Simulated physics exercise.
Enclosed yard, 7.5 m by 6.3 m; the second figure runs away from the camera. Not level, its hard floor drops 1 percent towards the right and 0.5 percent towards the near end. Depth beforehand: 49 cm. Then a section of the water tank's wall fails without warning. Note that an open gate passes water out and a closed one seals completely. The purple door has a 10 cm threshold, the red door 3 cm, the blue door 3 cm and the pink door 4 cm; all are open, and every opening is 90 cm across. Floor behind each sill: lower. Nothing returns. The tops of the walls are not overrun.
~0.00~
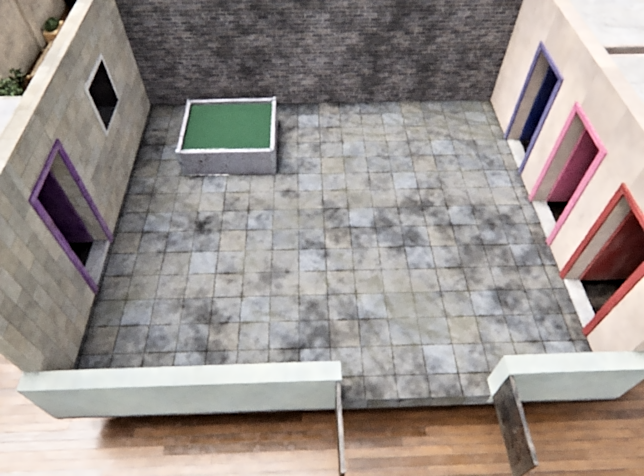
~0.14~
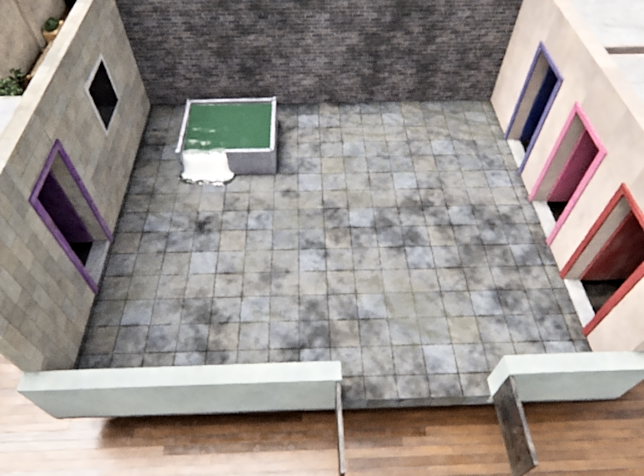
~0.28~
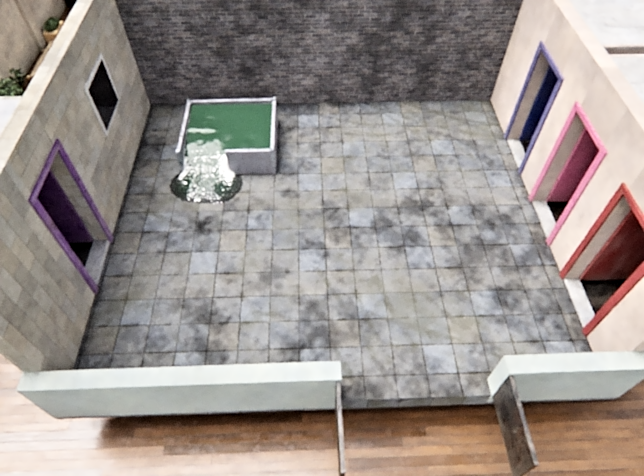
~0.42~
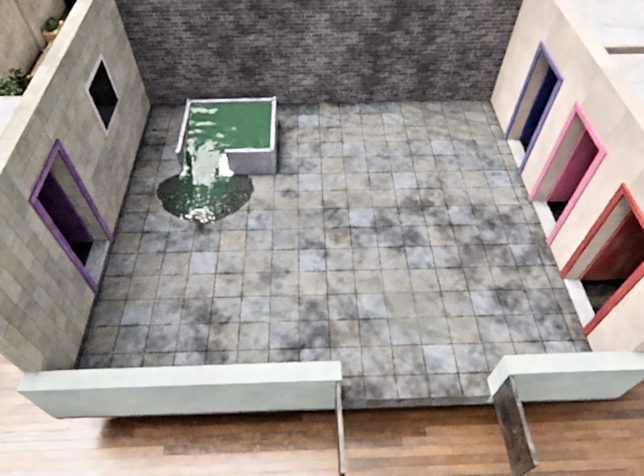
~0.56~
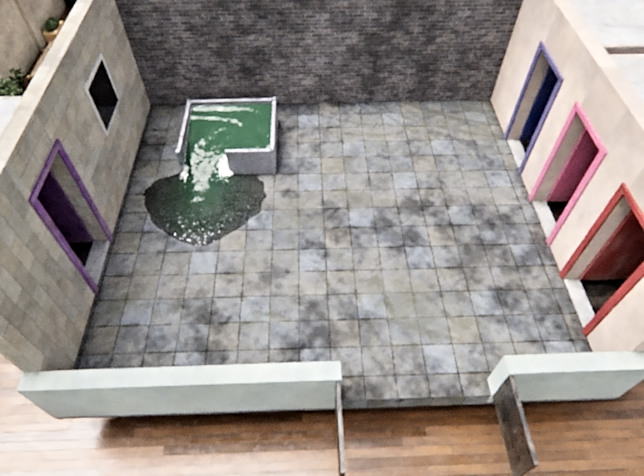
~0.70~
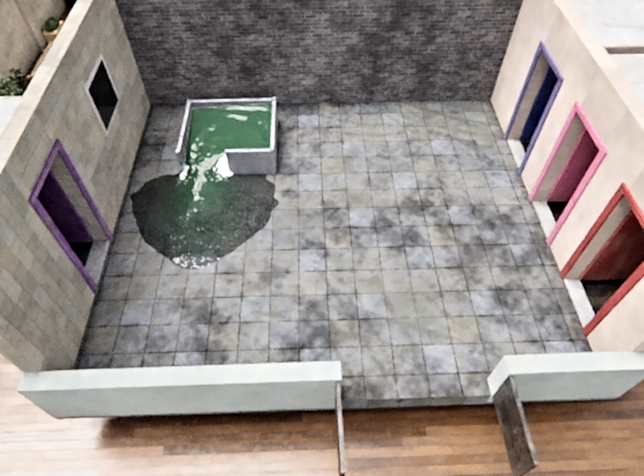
At the start, green water sits still in a raised tank near the back left of a walled, tiled yard with four open, coloured doorways. Water then pours through a gap in the tank's near side, and a dark, rounded puddle spreads across the floor, widening and reaching nearer the front.
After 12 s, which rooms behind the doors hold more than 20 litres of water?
One by one: The purple door remains shy of the limit, the red door overtops the limit, the blue door remains shy of the limit, the pink door remains shy of the limit.
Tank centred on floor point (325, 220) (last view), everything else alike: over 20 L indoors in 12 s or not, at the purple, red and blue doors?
Purple: Within limit; red: Within limit; blue: Within limit.
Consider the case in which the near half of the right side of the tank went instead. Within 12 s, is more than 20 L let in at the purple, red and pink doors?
At purple the amount is beneath the mark, at red it is higher than the mark, and at pink it is higher than the mark.
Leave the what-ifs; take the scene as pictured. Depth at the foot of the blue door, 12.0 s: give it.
It's some 3.0 centimetres deep.
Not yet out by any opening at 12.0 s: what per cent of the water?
Some 84 in a hundred.
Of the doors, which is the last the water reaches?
It's the blue door.
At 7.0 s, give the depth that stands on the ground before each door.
Depths in cm: Purple 5, red 7, blue 0, pink 0.
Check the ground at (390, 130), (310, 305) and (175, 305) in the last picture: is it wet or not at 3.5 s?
Point 1: Unreached; point 2: Reached; point 3: Reached.
After 1.4 s water covers 20 % of the floor and is deepest (22 cm) near (205, 182); purple door 6 cm at the sill, 0 L in, red door not reached, blue door not reached, pink door not reached.
After 2.2 s water covers 30 % of the floor and is deepest (24 cm) near (68, 391); purple door 10 cm at the sill, 1 L in, red door not reached, blue door not reached, pink door not reached.
After 3.5 s water covers 30 % of the floor and is deepest (18 cm) near (94, 390); purple door 7 cm at the sill, 1 L in, red door not reached, blue door not reached, pink door not reached.
After 7.0 s water covers 50 % of the floor and is deepest (11 cm) near (590, 363); purple door 5 cm at the sill, 1 L in, red door 7 cm at the sill, 0 L in, blue door not reached, pink door not reached.
After 12.0 s water covers 60 % of the floor and is deepest (7 cm) near (595, 375); purple door 2 cm at the sill, 1 L in, red door 7 cm at the sill, 61 L in, blue door 3 cm at the sill, 0 L in, pink door 5 cm at the sill, 7 L in.
